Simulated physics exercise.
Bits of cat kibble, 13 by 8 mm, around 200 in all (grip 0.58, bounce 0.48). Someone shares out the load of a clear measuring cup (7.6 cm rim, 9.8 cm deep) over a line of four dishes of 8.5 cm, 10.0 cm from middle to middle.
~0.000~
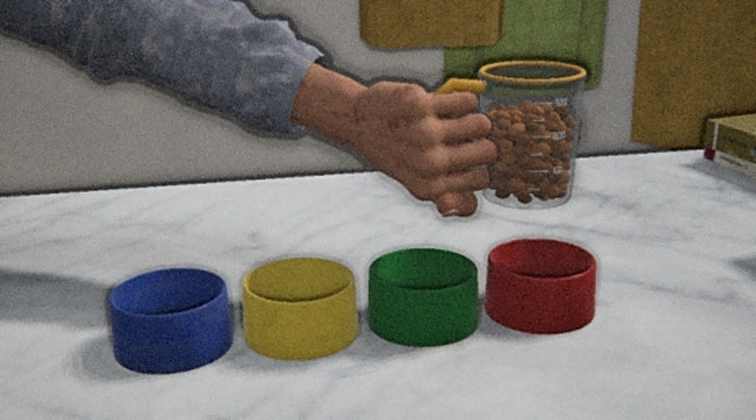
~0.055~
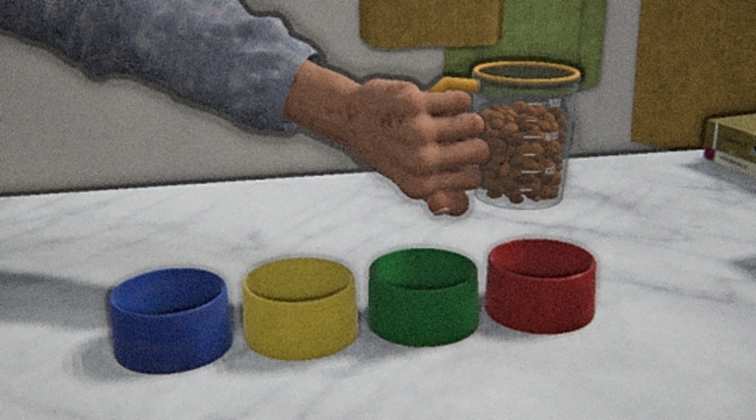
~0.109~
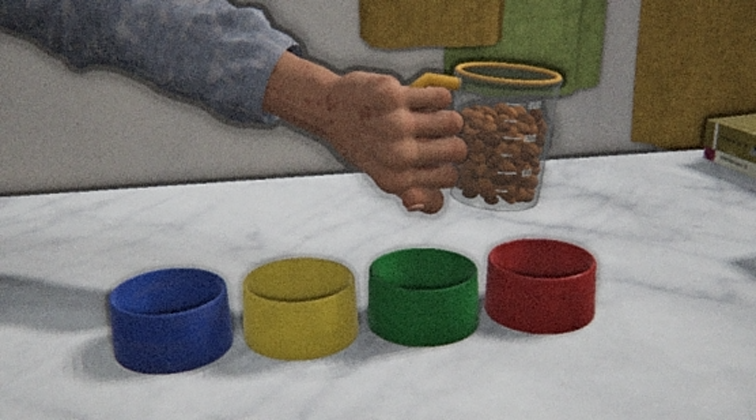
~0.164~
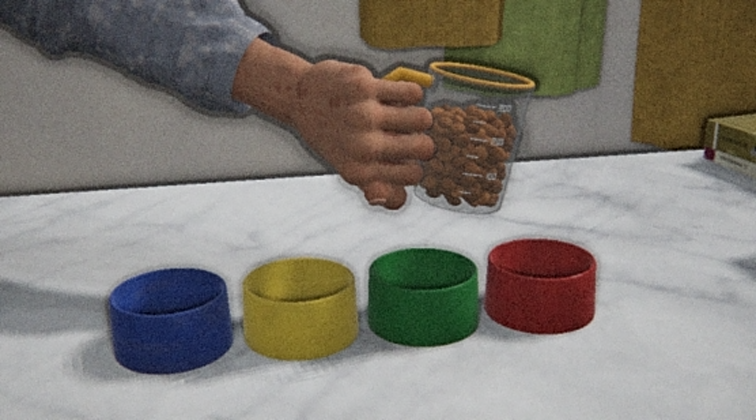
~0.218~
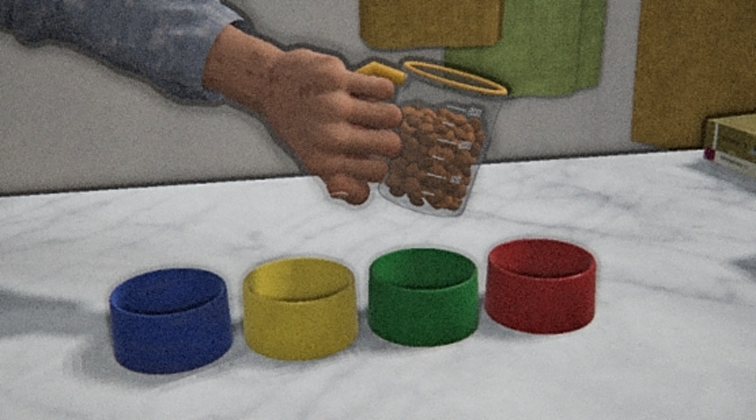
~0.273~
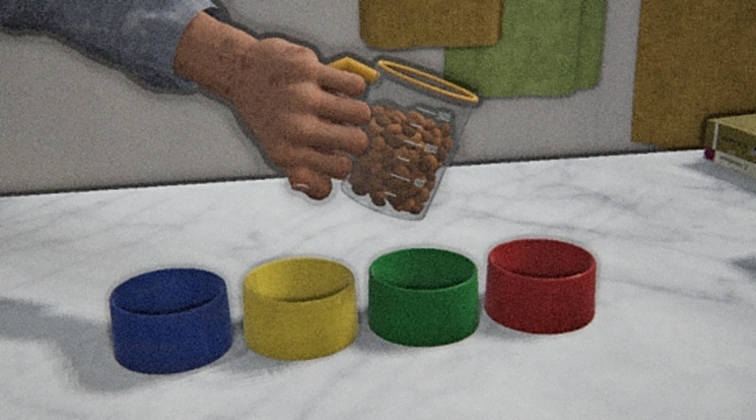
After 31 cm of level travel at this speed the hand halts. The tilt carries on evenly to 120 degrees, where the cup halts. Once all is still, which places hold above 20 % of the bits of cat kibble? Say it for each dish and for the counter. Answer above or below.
Red below, blue above, green below, yellow below, counter above.
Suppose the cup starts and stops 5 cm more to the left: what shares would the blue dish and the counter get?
In that case blue 100; counter 0.
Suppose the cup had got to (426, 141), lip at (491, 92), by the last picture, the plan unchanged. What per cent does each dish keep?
Red 0; blue 50; green 0; yellow 10.
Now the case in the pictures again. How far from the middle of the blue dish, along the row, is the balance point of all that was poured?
Some 4 cm to the right.
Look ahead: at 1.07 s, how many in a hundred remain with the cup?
Roughly 95 per cent.
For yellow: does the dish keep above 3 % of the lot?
Yellow yes.
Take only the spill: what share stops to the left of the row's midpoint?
Some 100 per cent.
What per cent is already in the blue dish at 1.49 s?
Near 35 per cent so far.
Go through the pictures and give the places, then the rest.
The first frame shows cup at (529, 135), tilt 0 degrees, lip at (580, 70), moved 0.0 cm; middle of the pieces at (524, 155); red dish at (542, 259); green dish at (423, 269); yellow dish at (299, 280); blue dish at (169, 291).
The second frame shows cup at (522, 135), tilt 1 degrees, lip at (574, 71), moved 0.6 cm; middle of the pieces at (517, 155).
The third frame shows cup at (501, 136), tilt 5 degrees, lip at (556, 75), moved 2.3 cm; middle of the pieces at (495, 156).
The fourth frame shows cup at (469, 138), tilt 10 degrees, lip at (529, 82), moved 4.8 cm; middle of the pieces at (462, 158).
The fifth frame shows cup at (438, 140), tilt 16 degrees, lip at (502, 89), moved 7.3 cm; middle of the pieces at (428, 160).
The sixth frame shows cup at (405, 142), tilt 21 degrees, lip at (473, 97), moved 9.9 cm; middle of the pieces at (394, 161); red dish at (542, 259); green dish at (423, 269); yellow dish at (299, 280); blue dish at (169, 291). The cup turns about 100 degrees a second and travels 46 cm a second.
After 0.75 s, tilt 68 degrees; cup holds 100 %.
After 1.07 s, tilt 100 degrees; cup holds 95 %.
Then, at 1.49 s, tilt 120 degrees; cup holds 30 %, blue 35 %, yellow 5 %.
By 2.5 s all is still; red 0 %, blue 50 %, green 0 %, yellow 10 %, counter 35 %.
